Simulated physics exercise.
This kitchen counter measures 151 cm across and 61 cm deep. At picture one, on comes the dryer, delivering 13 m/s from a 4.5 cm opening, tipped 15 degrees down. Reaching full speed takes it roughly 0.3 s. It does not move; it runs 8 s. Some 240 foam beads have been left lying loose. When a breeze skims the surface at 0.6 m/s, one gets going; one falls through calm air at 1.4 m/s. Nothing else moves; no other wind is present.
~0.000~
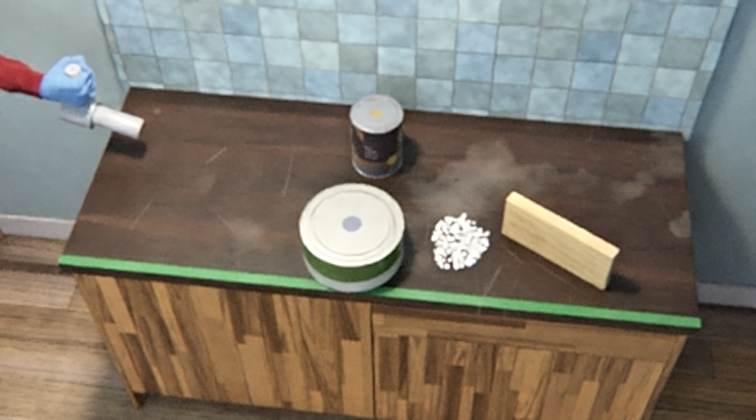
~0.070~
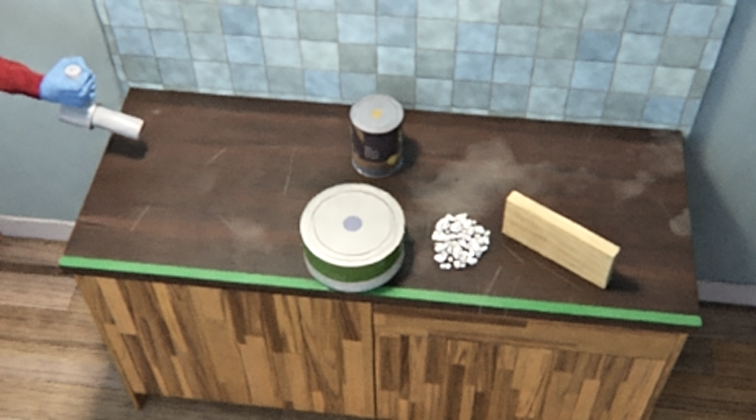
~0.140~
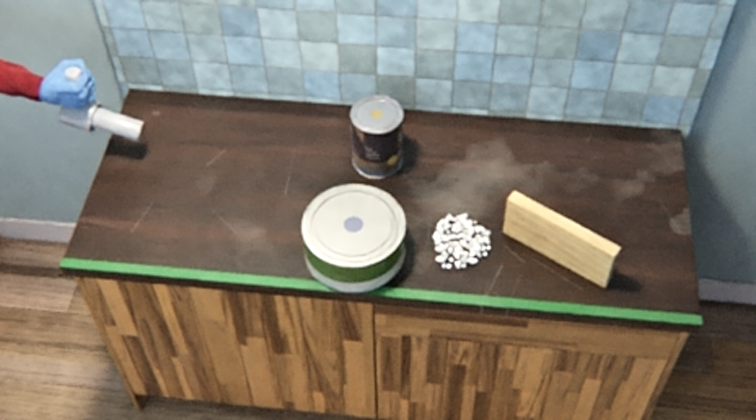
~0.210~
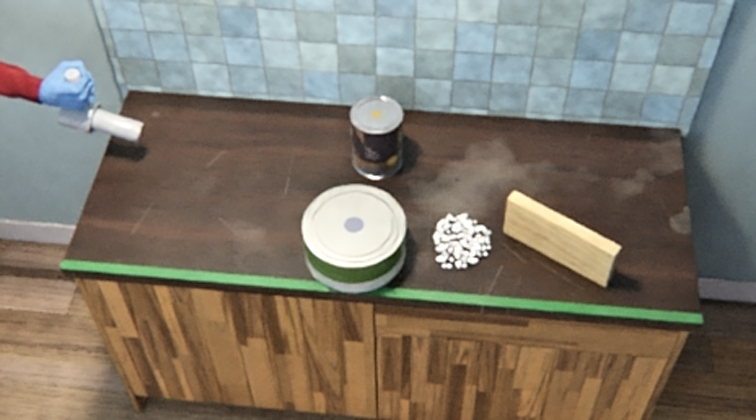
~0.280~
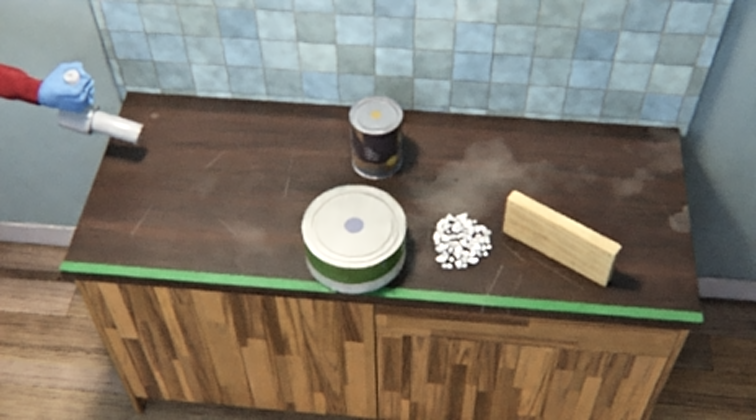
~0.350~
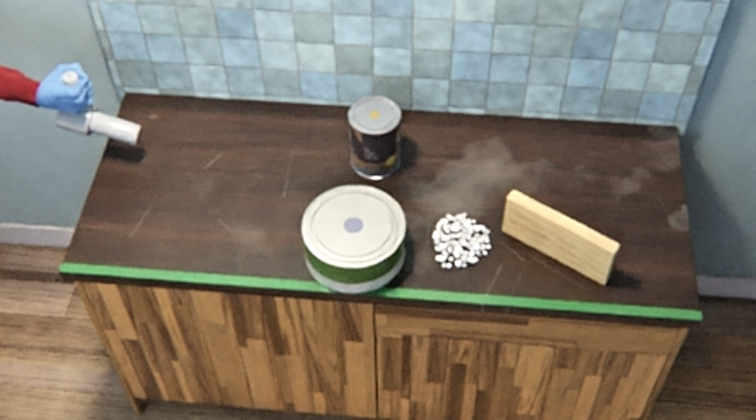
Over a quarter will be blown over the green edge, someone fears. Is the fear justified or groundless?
Watch it - the losses over that edge are going to exceed one in four.
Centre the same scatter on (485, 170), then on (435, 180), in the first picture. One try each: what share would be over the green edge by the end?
About 0 and 0 in a hundred, in that order.
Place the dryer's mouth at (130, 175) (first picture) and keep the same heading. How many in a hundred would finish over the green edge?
In that case roughly 0 percent.
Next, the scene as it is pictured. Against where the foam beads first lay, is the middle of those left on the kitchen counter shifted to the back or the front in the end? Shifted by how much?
It has shifted to the near edge, by around 5 cm.
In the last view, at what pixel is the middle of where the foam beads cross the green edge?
At roughly pixel (561, 310).
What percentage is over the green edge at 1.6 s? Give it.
60 per cent, roughly.
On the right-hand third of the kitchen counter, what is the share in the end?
I'd estimate around 1 per cent.
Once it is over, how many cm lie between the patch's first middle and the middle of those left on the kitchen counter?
Roughly 5 centimetres.
After 1.6 s the count stands so, 63 % are over the green edge; the middle of those still in play is near (464, 259).
After 2.6 s the count stands so, 75 % are over the green edge; the middle of those still in play is near (456, 258).
After 4.4 s the count stands so, 82 % are over the green edge; the middle of those still in play is near (455, 259).
After 8.0 s, at the end, 84 % are over the green edge; the middle of those still in play is near (455, 259).
